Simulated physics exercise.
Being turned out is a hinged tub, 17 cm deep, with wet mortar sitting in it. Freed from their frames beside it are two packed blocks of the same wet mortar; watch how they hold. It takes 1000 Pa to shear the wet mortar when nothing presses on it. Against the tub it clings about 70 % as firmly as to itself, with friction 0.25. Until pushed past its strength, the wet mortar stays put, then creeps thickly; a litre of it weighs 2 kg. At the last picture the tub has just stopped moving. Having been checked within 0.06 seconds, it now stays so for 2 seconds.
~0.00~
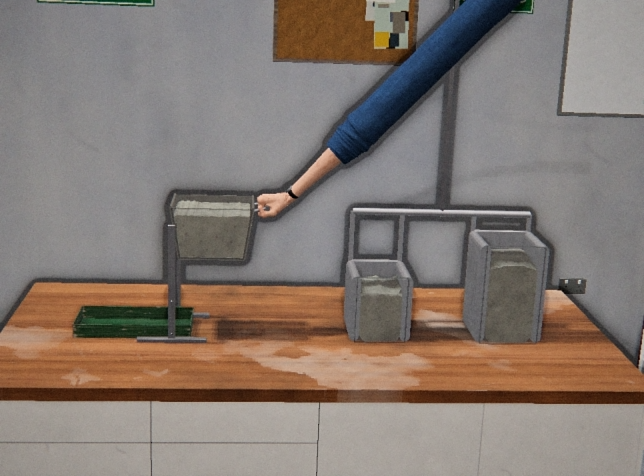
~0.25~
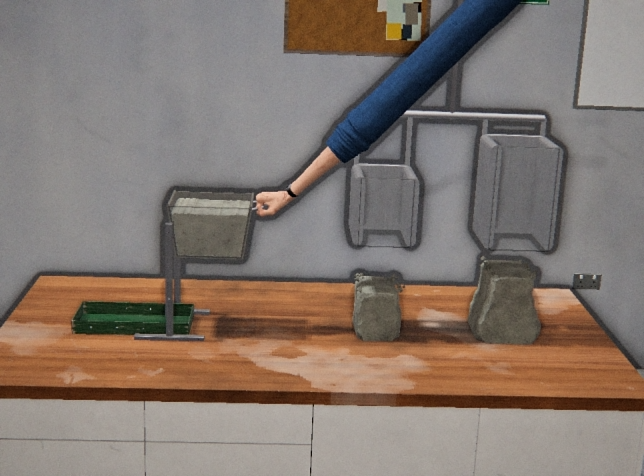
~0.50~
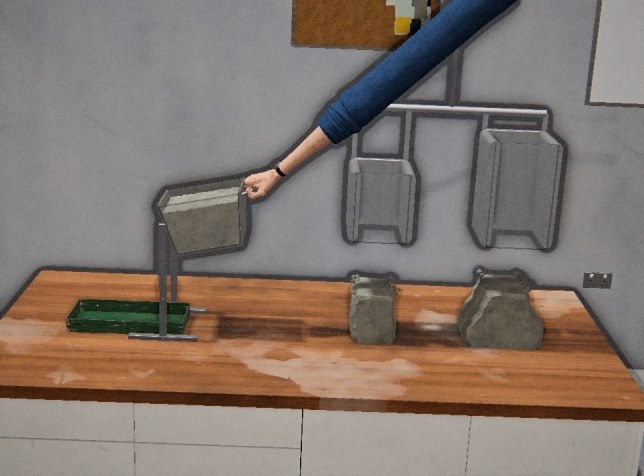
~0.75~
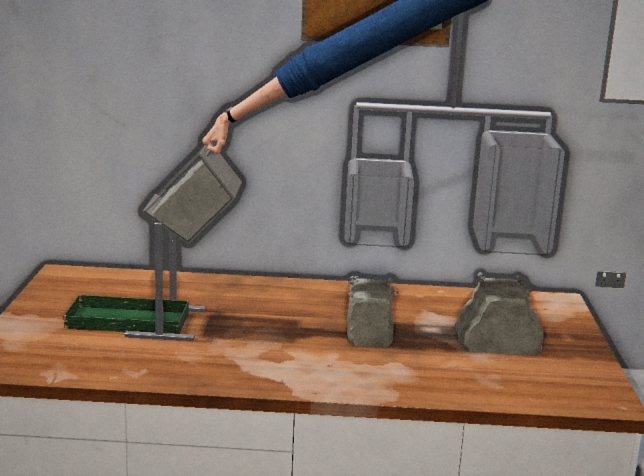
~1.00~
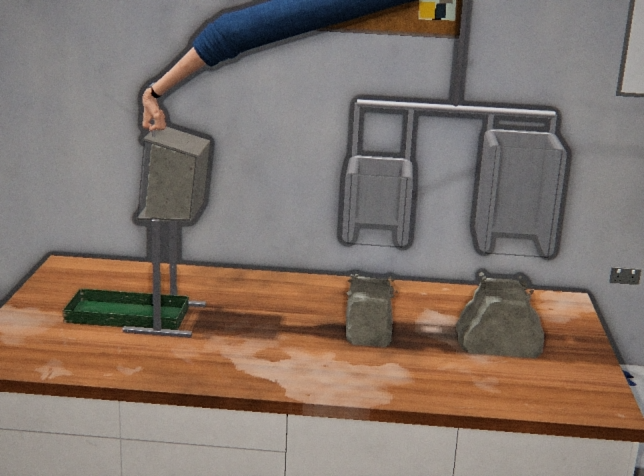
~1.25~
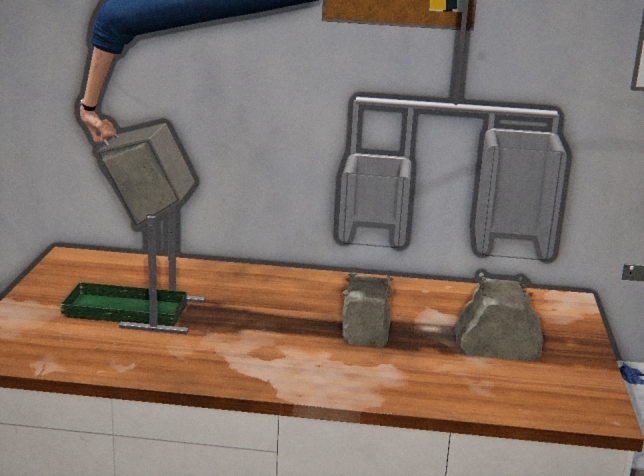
On a wooden counter, two gray molds lift off blocks, one slumps, and a hand tilts a tub leftward.
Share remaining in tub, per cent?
Approx. 0 %.
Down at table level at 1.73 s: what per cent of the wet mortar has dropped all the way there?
I'd say close to 100 per cent of it.
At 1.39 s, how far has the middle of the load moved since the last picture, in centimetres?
Around 11 cm.
After 1.39 s, the tub is at 116 degrees and holds 42 %.
After 1.56 s, the tub is at 116 degrees and holds 0 %.
After 1.73 s, the tub is at 116 degrees and holds 0 %.
After 1.90 s, the tub is at 116 degrees and holds 0 %.
After 3.25 s, the tub is at 116 degrees and holds 0 %.
